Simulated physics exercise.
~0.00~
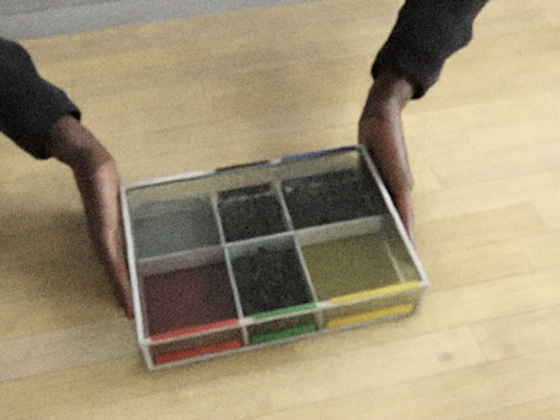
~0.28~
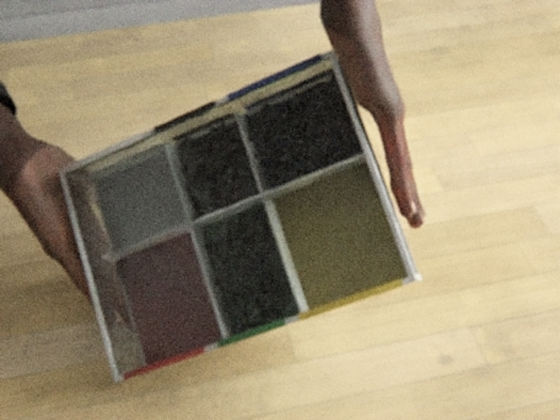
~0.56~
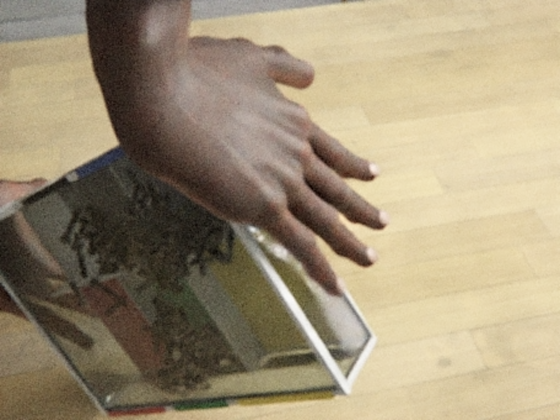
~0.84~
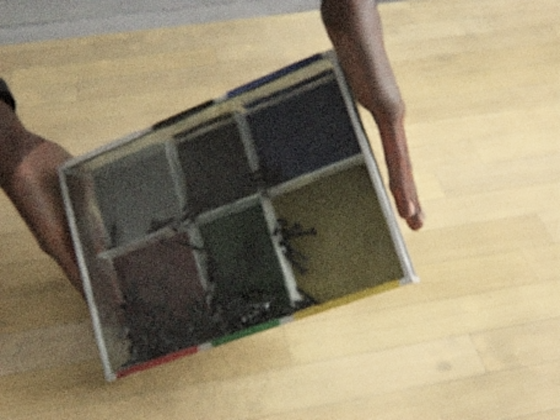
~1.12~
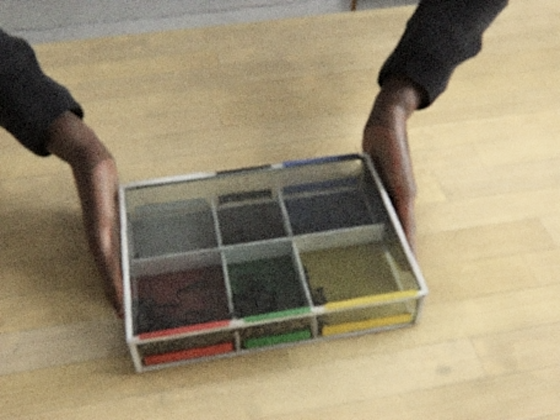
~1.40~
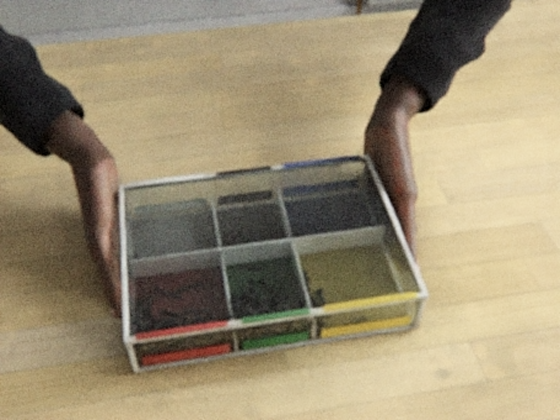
A clear-lidded sorting box with six compartments is held between two hands in dark sleeves, seen from above over a pale wooden floor. Red, green and yellow sections line the near side, with a greyish, a black and a blue one behind, and dark screws fill the back middle, back right and front middle. The hands tilt the box steeply onto a corner, one hand crossing over it as the screws tumble beneath the lid. They then lower it flat again. It ends level, with most screws in the red and green compartments.
